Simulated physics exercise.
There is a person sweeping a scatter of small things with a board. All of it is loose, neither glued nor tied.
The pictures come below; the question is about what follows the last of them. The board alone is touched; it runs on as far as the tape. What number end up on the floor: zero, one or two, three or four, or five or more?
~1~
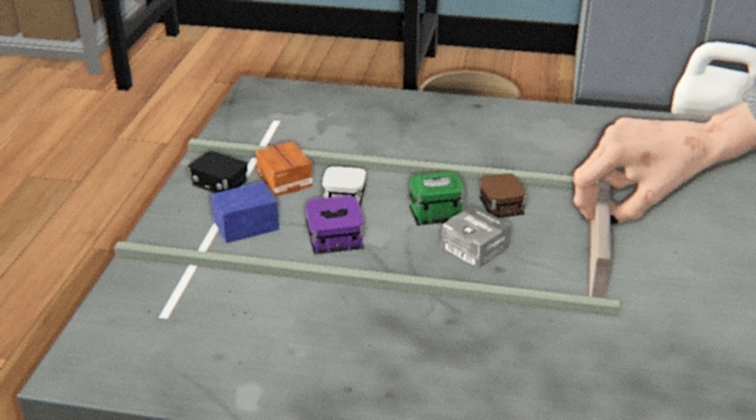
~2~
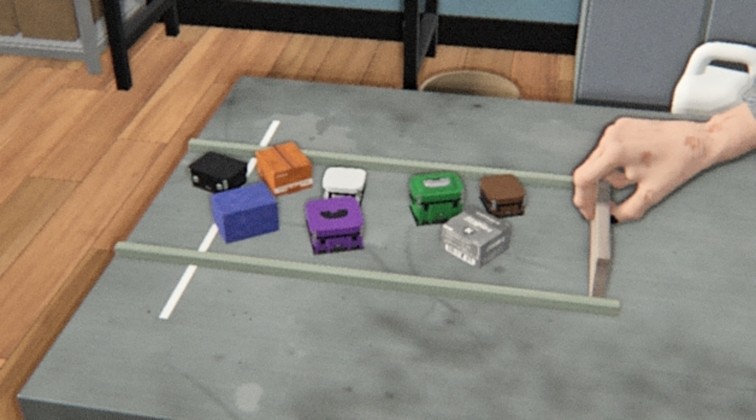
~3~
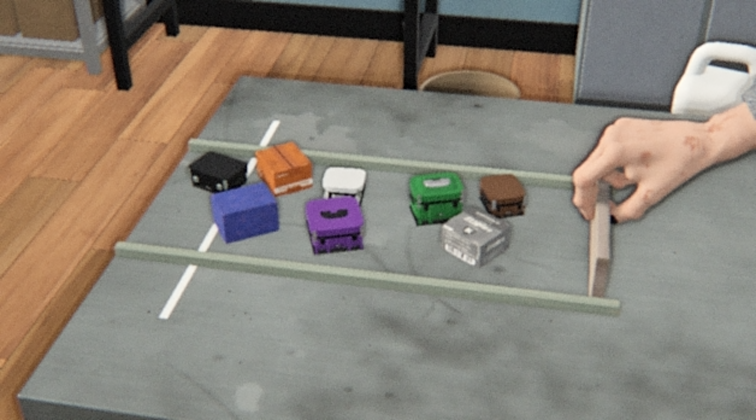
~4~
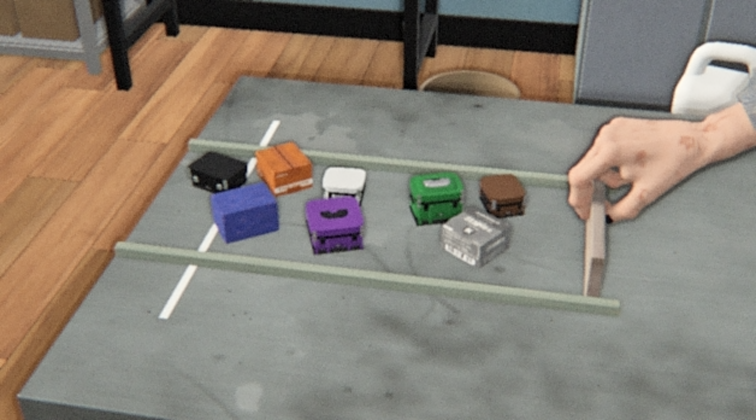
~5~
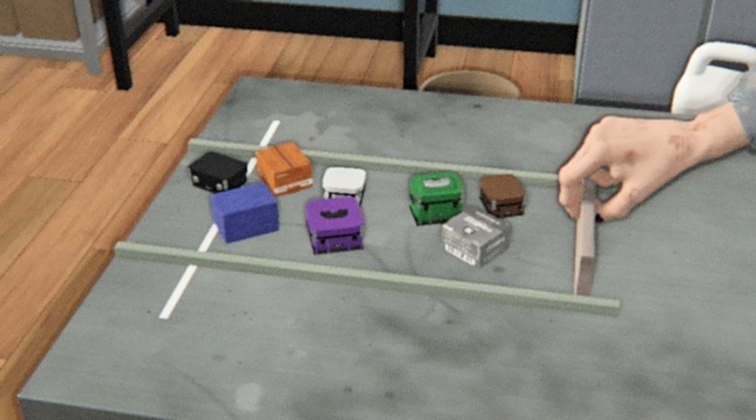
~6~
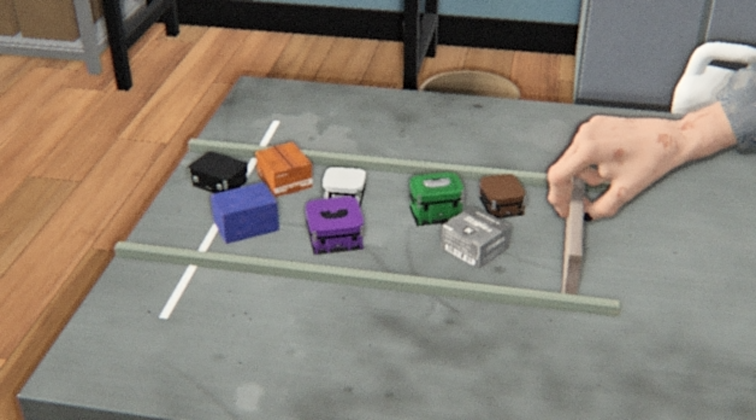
Missing from the table at the end: Three or four.
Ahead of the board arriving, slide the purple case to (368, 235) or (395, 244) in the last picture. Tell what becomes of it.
Case one, it is still there; case two, it is still there.
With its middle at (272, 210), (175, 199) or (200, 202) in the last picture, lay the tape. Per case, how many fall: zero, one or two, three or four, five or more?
So, taking them in turn, I'd give one or two; more than four; five or more.
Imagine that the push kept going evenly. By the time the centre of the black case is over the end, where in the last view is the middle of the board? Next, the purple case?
For the black case at (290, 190), for the purple case at (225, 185).
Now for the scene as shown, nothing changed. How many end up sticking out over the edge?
The figure is 1.
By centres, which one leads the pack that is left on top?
Result - foremost is the purple case.
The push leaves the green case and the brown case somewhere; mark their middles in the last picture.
The first near (211, 186), the second near (230, 165).
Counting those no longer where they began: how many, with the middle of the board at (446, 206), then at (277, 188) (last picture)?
Respectively 3 and 8.
Soon after, none off yet; black case at rest near (219, 176); blue block at rest near (245, 213); orange box at rest near (284, 169).
In the end, the number that fall off is three or four; gone, orange box, blue block and black case.
